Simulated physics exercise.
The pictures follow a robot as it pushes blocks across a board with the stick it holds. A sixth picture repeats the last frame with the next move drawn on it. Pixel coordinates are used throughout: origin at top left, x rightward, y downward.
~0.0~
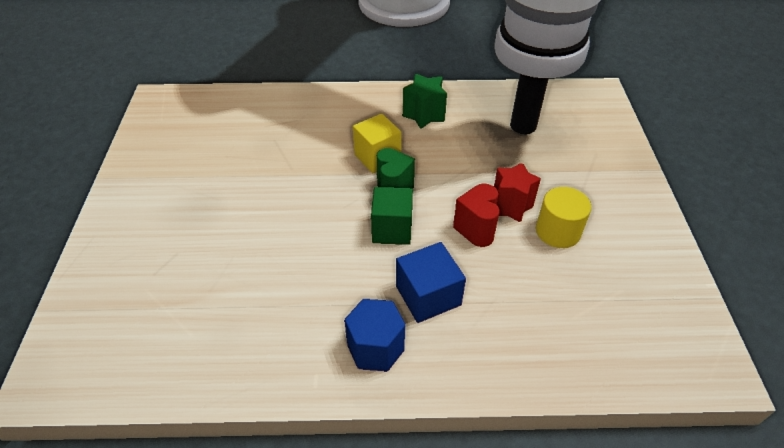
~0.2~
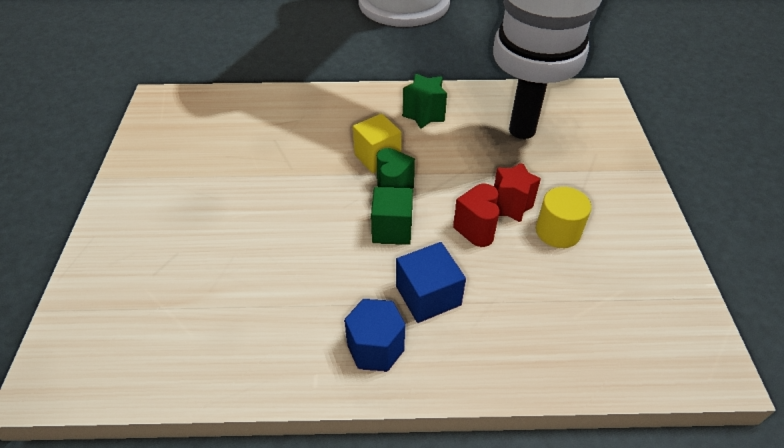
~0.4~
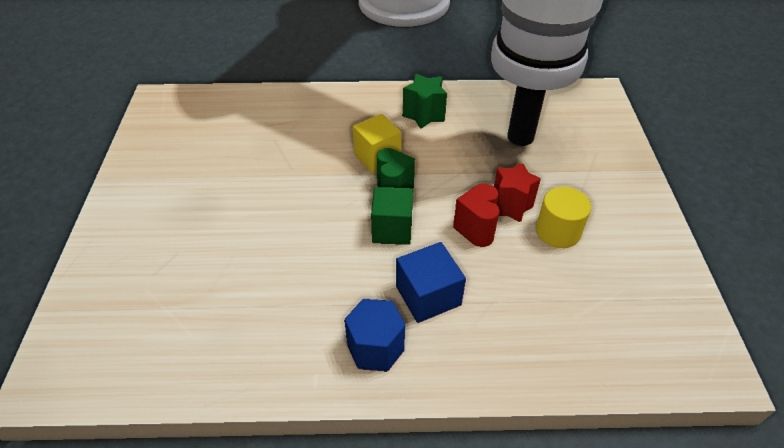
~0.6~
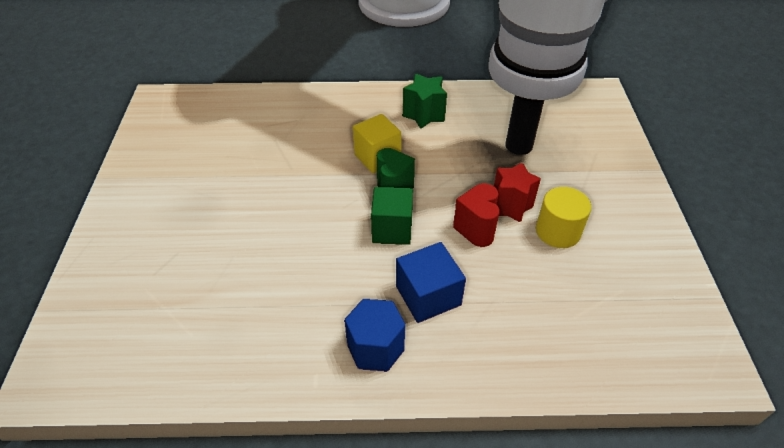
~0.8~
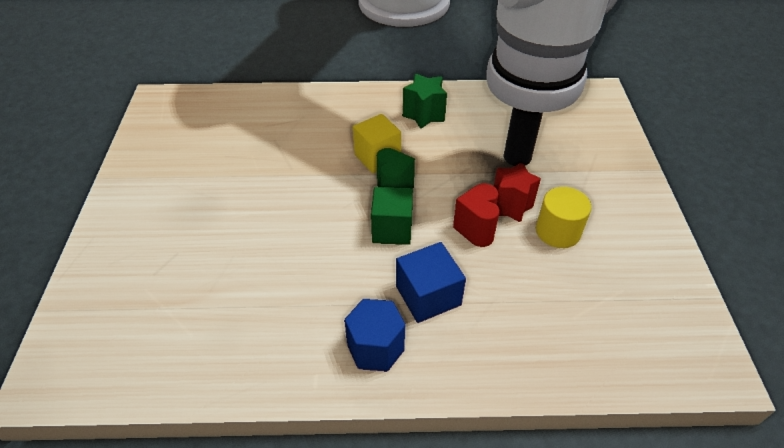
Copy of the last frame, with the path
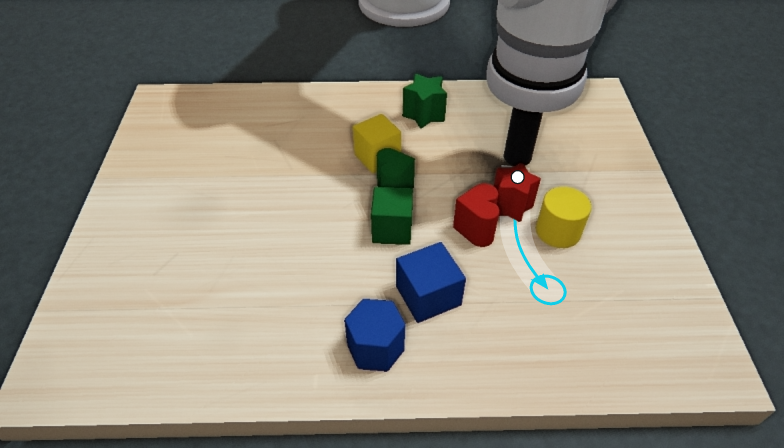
A robot arm's black stick moves slowly down toward the red star among still blocks.
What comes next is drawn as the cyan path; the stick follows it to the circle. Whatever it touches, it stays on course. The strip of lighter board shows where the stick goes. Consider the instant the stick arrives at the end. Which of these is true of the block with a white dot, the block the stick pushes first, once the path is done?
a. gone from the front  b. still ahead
I choose a.
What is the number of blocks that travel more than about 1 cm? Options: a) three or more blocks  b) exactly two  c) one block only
Letter c.
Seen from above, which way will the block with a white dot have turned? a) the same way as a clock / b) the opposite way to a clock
Choice a: The same way as a clock.
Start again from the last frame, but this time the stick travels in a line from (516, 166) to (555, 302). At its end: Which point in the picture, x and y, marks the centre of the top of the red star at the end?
Its top centre lands on (513, 227).
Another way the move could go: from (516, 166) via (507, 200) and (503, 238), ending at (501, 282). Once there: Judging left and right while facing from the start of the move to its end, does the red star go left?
The answer is yes.
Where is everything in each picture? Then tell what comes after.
Lower end of the stick (523, 126), tops of blocks, red heart block (481, 200), red star (518, 177), yellow cylinder (568, 202), in the first picture.
Stick (522, 131), blocks as before, in the second picture.
Stick (521, 137), blocks as before, in the third picture.
Stick (519, 146), blocks as before, in the fourth picture.
Stick (517, 158), red heart block (481, 200), red star (518, 177), yellow cylinder (568, 202), in the fifth picture.
The drawn path runs from (516, 166) by way of (515, 203) and (519, 245) to (548, 290); the dot is on the red star.
On the path given first. One third of the way, stick (517, 195); red star (517, 201).
Two thirds of the way, stick (522, 237); red heart block (479, 201); red star (517, 241), turned 40° clockwise.
At the end, stick (551, 281); red heart block (479, 201); red star (518, 265), turned 85° clockwise; yellow cylinder not moved.
